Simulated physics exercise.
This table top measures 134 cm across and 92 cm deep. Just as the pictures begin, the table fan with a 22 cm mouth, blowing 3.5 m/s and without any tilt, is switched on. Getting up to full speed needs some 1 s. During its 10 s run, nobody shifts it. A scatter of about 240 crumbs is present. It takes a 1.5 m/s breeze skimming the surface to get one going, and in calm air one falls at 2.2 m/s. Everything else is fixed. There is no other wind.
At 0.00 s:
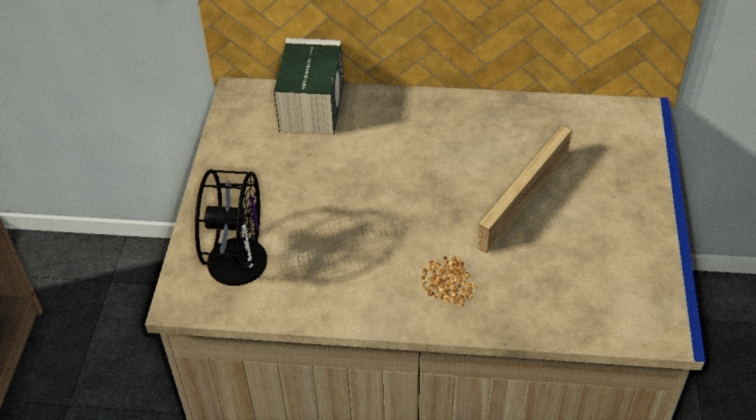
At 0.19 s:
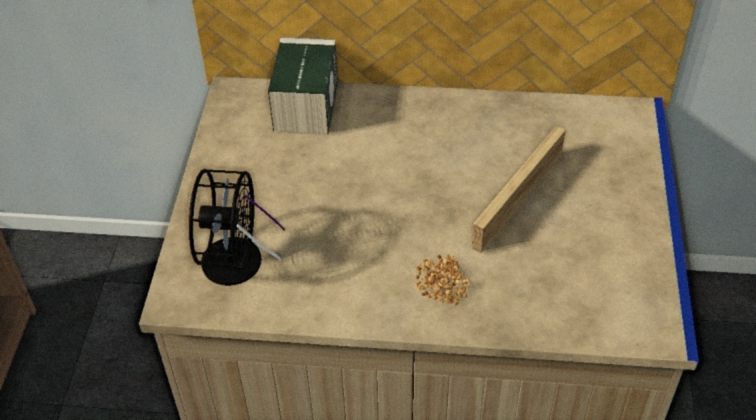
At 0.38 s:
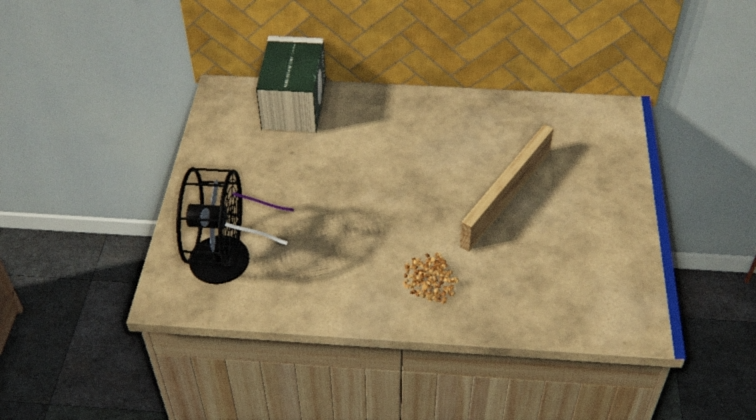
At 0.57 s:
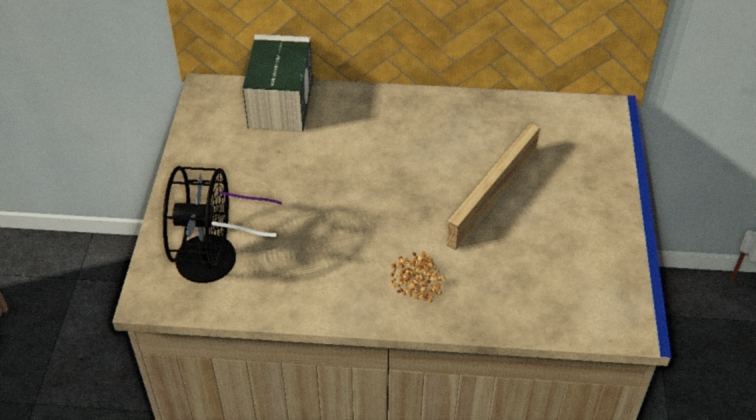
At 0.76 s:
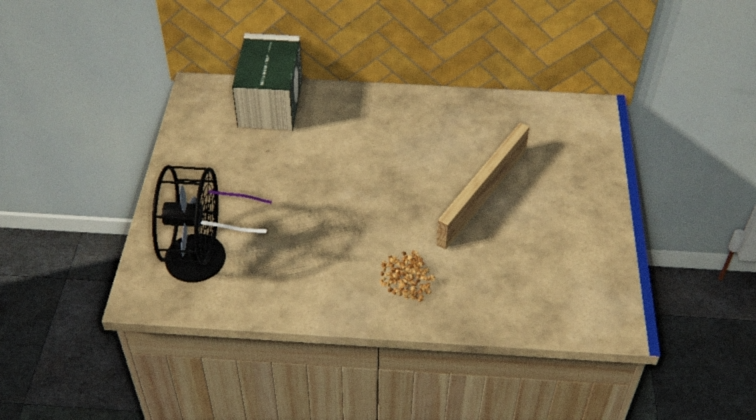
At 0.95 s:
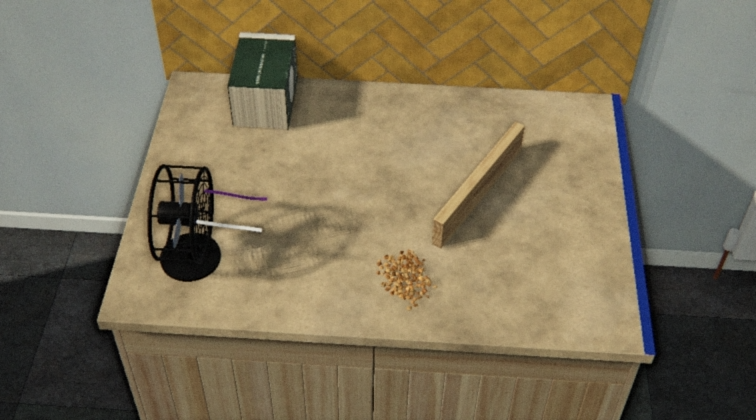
Ribbons on the table fan lift and stream rightward, then a few crumbs shift slightly.
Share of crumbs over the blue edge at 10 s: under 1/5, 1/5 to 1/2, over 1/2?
It's going to be the bigger part that ends over that edge.
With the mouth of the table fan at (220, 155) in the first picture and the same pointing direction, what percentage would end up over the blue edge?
0 per cent.
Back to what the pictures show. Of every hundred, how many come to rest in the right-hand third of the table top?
Roughly 1 %.
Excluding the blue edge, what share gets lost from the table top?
Roughly 5 %.
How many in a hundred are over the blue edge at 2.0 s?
70 %, roughly.
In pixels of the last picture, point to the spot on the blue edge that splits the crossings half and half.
About (644, 276).
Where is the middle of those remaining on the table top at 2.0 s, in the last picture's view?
Centre estimate: (575, 279) px.
After 2.0 s, 67 % are over the blue edge; the middle of those still in play is near (592, 275); 47 % have settled or left.
After 3.2 s, 93 % are over the blue edge; 97 % have settled or left.
After 5.5 s, 93 % are over the blue edge; 98 % have settled or left.
After 10.0 s, at the end, 94 % are over the blue edge.
